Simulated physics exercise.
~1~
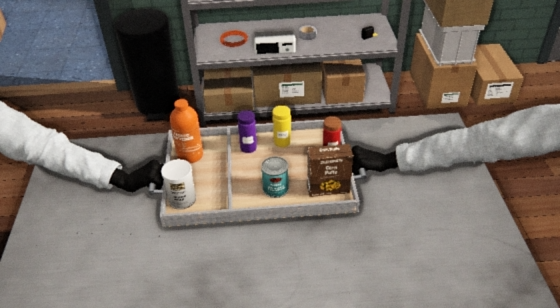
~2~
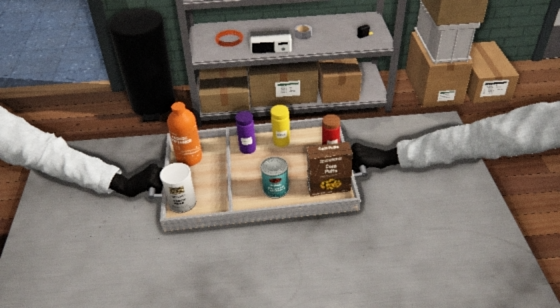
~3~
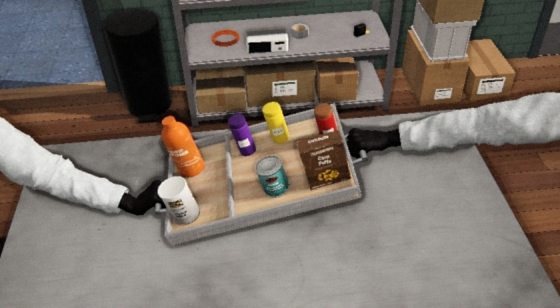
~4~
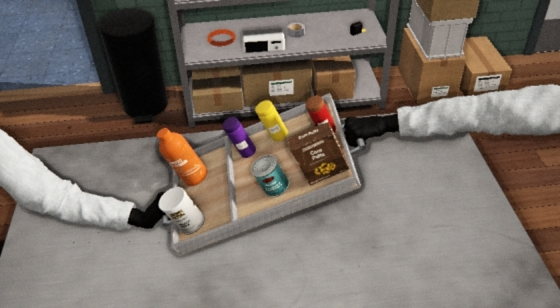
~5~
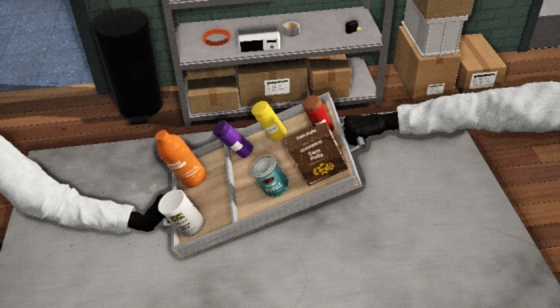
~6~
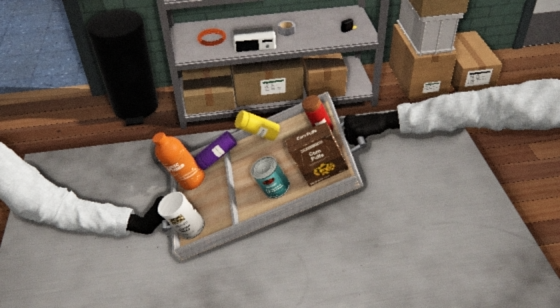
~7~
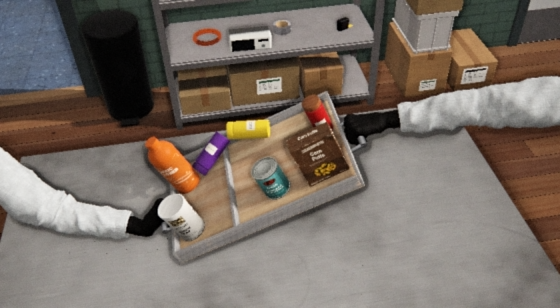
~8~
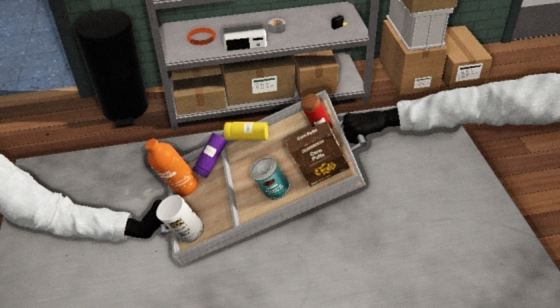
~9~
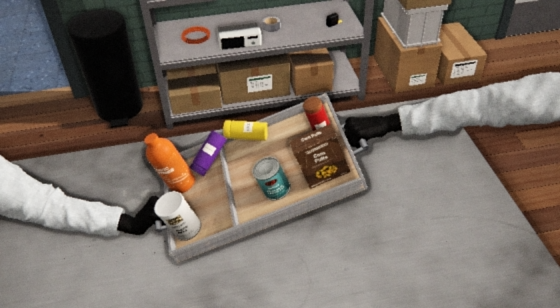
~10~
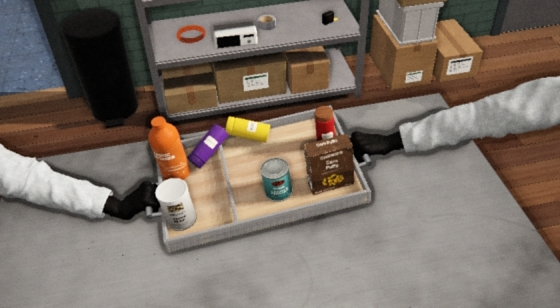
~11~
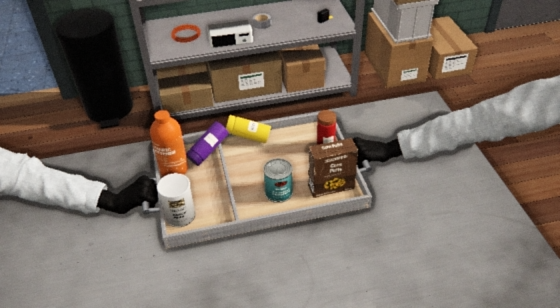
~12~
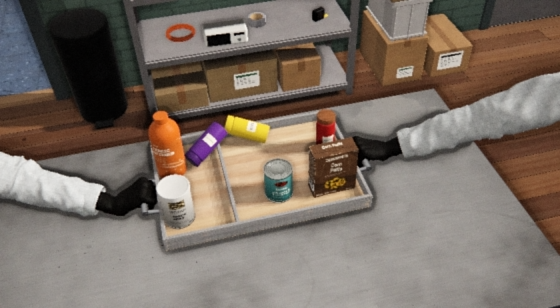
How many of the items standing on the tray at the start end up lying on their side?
Two of them end up on their side, the purple shaker and the yellow shaker.
